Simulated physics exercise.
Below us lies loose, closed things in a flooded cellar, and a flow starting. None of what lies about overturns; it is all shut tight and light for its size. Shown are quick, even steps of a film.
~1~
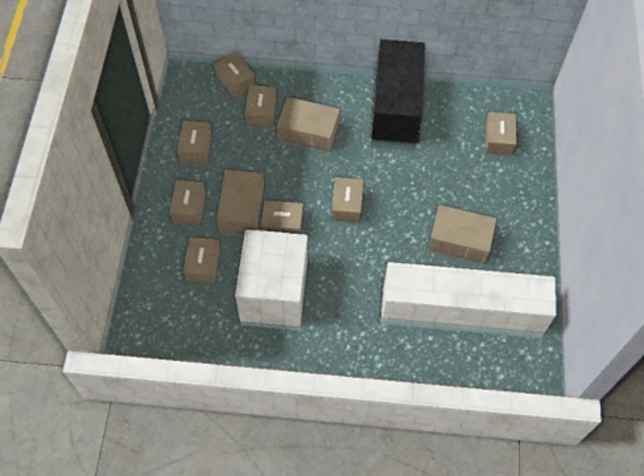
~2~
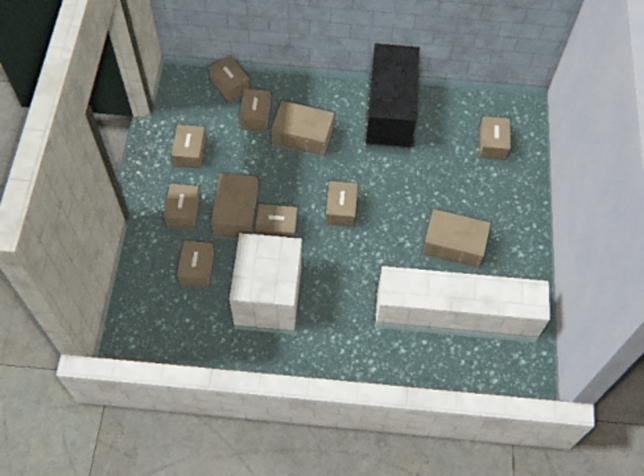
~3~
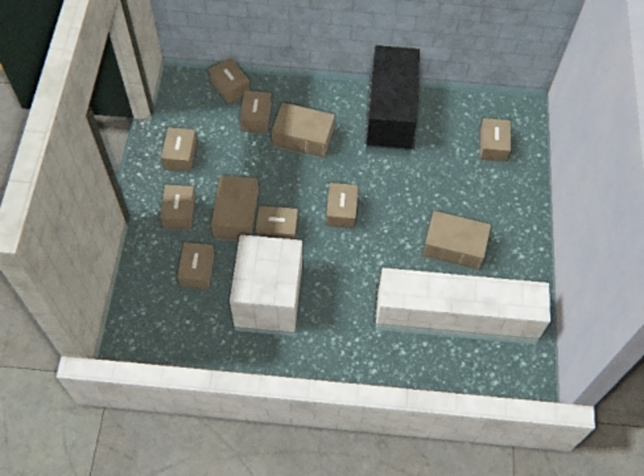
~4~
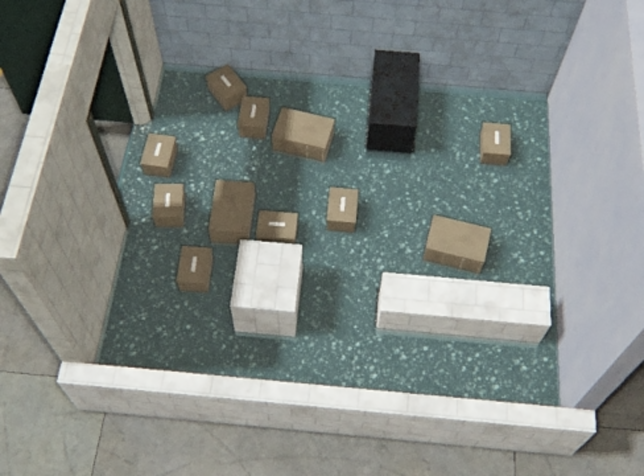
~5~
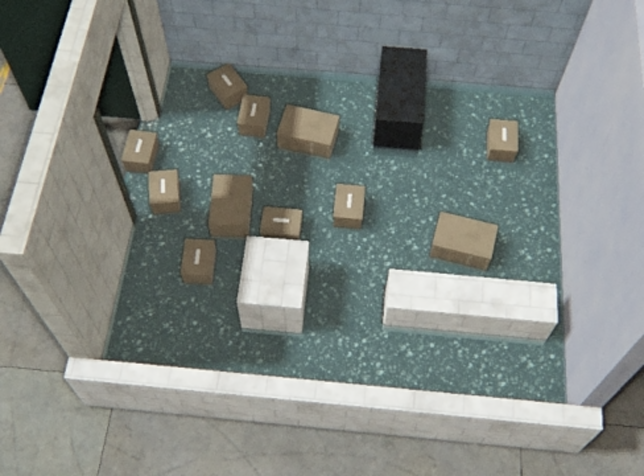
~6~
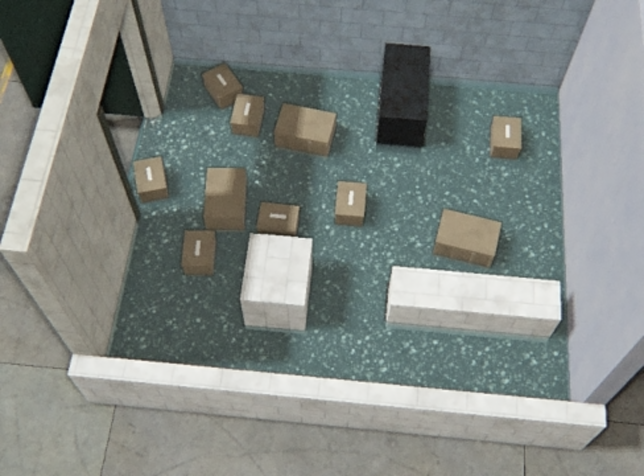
The clip opens on brown boxes, white blocks and a tall black block in a flooded, walled room, where a dark door in the left wall swings open. One box drifts left to the opening and out of view, another follows toward it, and a few nearby shift slightly.
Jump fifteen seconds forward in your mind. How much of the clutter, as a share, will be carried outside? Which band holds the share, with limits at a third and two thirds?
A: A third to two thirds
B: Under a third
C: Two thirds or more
C, two thirds or more.
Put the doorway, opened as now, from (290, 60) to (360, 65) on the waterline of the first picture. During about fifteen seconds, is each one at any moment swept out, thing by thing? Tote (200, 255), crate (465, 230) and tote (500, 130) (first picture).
Remains, remains, remains.
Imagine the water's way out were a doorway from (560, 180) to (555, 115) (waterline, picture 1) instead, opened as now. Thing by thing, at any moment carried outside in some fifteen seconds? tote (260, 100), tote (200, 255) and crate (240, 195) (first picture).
Okay, one after another: Never departs, then never departs, then never departs.
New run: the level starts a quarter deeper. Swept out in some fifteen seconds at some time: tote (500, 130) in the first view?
For this item: Remains in the room.
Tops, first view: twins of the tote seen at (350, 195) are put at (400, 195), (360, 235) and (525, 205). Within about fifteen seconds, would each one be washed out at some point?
In order: Leaves the room, leaves the room, never leaves.
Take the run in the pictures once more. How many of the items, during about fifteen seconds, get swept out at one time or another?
That adds up to 9.
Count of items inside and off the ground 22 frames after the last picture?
Exactly 2 of them.
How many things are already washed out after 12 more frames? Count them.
I count 6 altogether.
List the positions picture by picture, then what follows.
A tote at (187, 198) floats; a crate at (240, 196) floats; 0 of 11 have shifted, in the first picture.
A tote at (181, 201), afloat; a crate at (234, 200) floats; 0 of 11 have shifted, in the second picture.
A tote at (177, 202), afloat, close to its start; a crate at (235, 201) floats; 2 of 11 have shifted, in the third picture.
A tote at (168, 200), afloat, close to its start; a crate at (232, 206), afloat, close to its start; 2 of 11 have shifted, in the fourth picture.
A tote at (163, 187) floats, a stride from its start; a crate at (230, 199), afloat, close to its start; 6 of 11 have shifted, in the fifth picture.
A tote at (150, 174), afloat, a stride from its start; a crate at (225, 192), afloat, close to its start; 8 of 11 have shifted, in the sixth picture.
A moment on, 2 of 11 are out; 9 afloat.
Next, 6 of 11 are out; 5 afloat.
Later, 9 of 11 are out; 2 afloat.
In the end, 9 of 11 are out; 2 afloat.
